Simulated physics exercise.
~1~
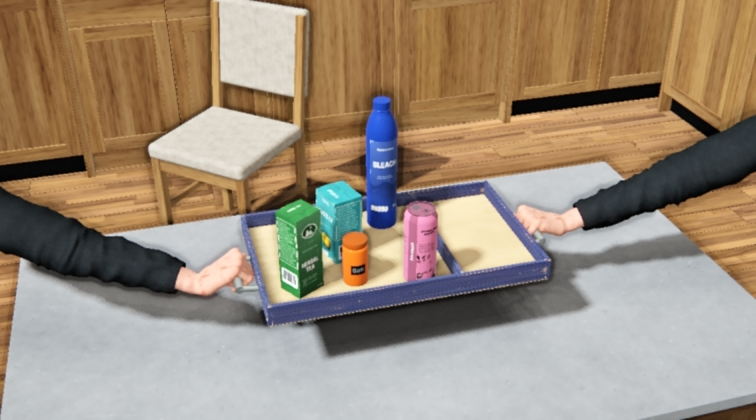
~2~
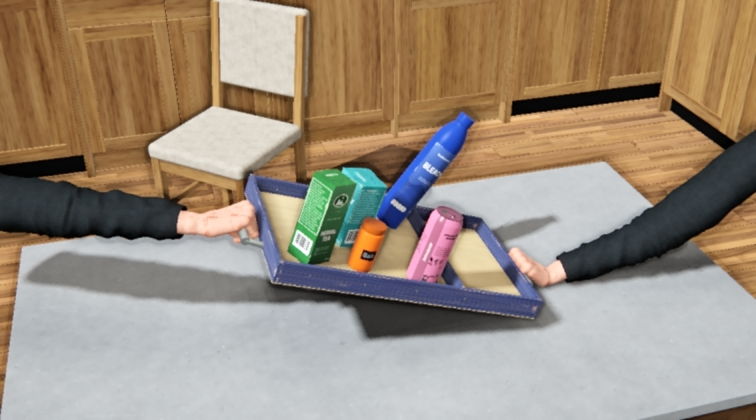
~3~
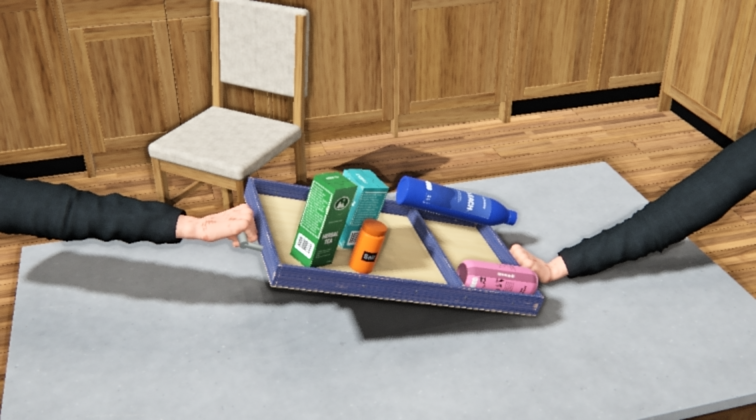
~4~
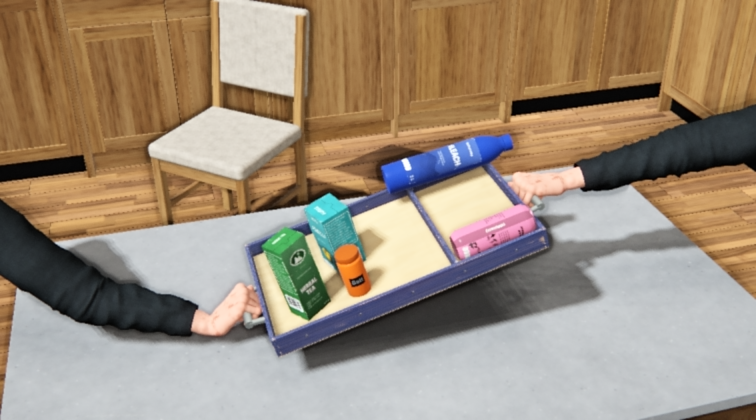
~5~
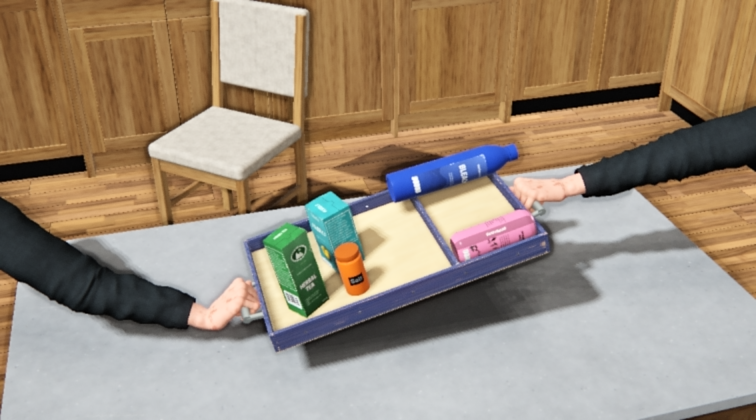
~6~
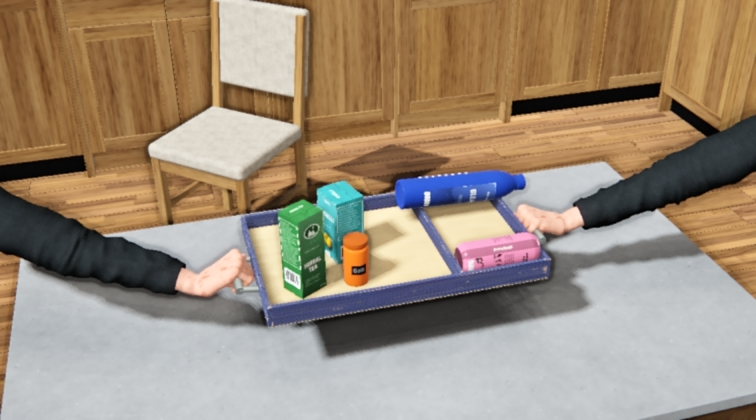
In a kitchen with wooden cabinets and a pale chair, two hands hold a blue-rimmed tray above a grey table, with a green carton, a turquoise carton, an orange shaker, a tall blue bottle and a pink can standing on it. The hands tip the tray down to the right, and the bottle and the can lean over. Both topple onto their sides toward the right end, while the cartons and shaker stay put. The hands then tilt the tray down to the left. Finally they level it, leaving the bottle and can lying down and the other three upright.
